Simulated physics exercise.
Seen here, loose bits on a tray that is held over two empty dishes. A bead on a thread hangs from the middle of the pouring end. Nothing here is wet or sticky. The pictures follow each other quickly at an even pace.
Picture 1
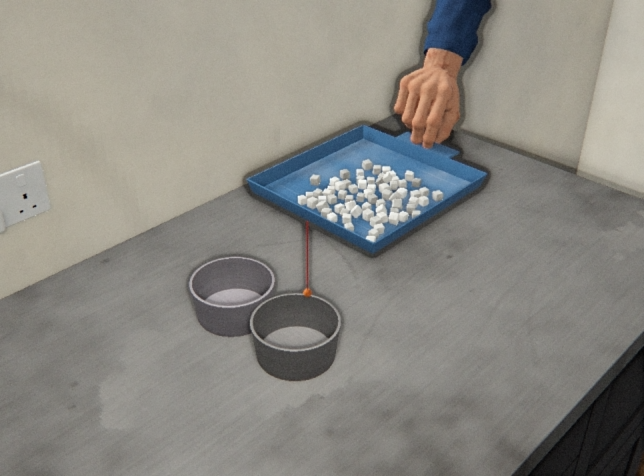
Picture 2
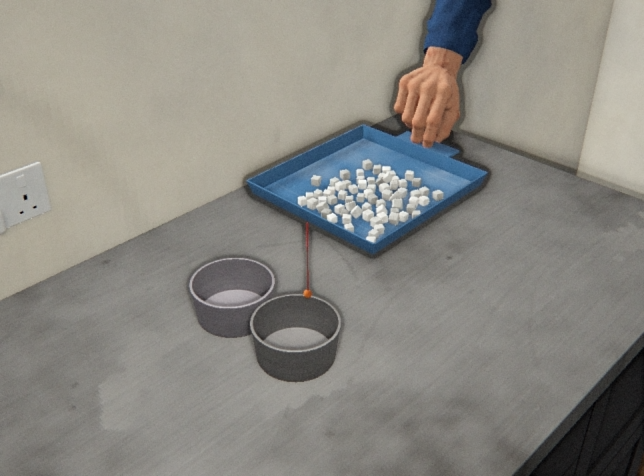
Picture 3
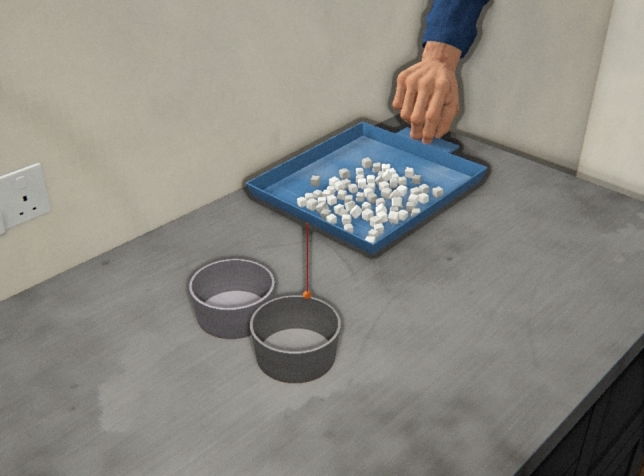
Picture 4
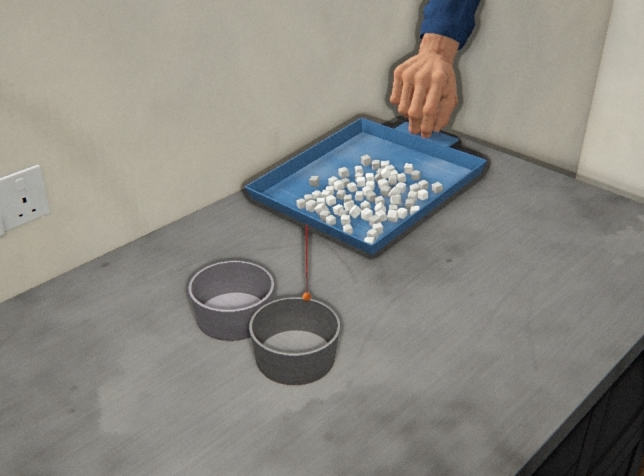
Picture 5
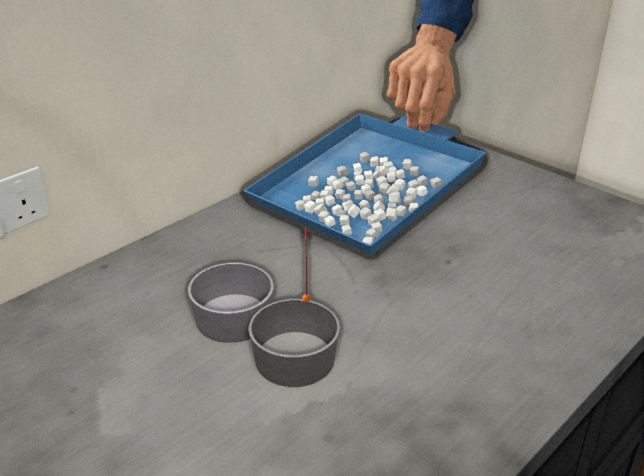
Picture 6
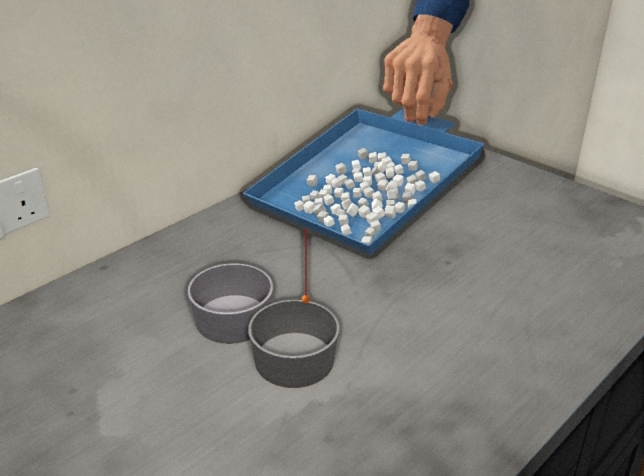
At the start, a hand holds a blue tray of white cubes level above two empty grey dishes, an orange bead hanging on a thread from its near end. The hand then shifts slightly up and left, and the tray tilts a little toward its left corner while the cubes barely move.
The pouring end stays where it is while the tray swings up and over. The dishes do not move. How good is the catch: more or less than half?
Caught overall: More than half.
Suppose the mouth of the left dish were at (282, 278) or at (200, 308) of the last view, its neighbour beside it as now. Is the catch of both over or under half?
First not half, then under half.
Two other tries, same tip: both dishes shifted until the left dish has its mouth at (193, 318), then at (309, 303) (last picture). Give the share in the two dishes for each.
About 20 and 10 per cent.
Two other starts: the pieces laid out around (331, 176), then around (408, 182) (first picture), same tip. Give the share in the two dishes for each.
In turn 90 and 90 in a hundred.
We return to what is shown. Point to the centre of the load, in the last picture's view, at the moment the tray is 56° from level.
Around (305, 201).
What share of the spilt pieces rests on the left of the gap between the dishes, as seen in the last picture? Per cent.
Roughly 70 in a hundred.
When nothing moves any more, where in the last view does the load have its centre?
Roughly at (241, 324).
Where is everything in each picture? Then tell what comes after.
In the first picture, corners of the pouring end at (253, 179) and (374, 239), level; middle of the load at (373, 199), sugar cubes; left dish at (201, 312); right dish at (264, 355); bead on its thread at (308, 293).
In the second picture, corners of the pouring end at (253, 180) and (373, 240), level; middle of the load at (373, 200).
In the third picture, corners of the pouring end at (252, 183) and (373, 240), tipped barely, lowest at the left corner; middle of the load at (372, 199).
In the fourth picture, corners of the pouring end at (251, 186) and (371, 241), tipped a little, lowest at the left corner; middle of the load at (372, 197).
In the fifth picture, corners of the pouring end at (250, 190) and (370, 242), tipped a little, lowest at the left corner; middle of the load at (370, 195).
In the sixth picture, corners of the pouring end at (249, 192) and (368, 241), tipped a little, lowest at the left corner; middle of the load at (369, 193); left dish at (200, 319); right dish at (263, 362).
Soon, tray tipped steeply; nearly all on the tray; a stray few in the air.
A while on, tray tipped right over; nearly all on the tray; a stray few in the right dish; a stray few in the left dish; a small part in the air.
Towards the end, tray tipped past a quarter turn; about a third in the right dish; about half in the left dish; a small part outside both.
Finally, tray tipped past a quarter turn; about a third in the right dish; about half in the left dish; a small part outside both.
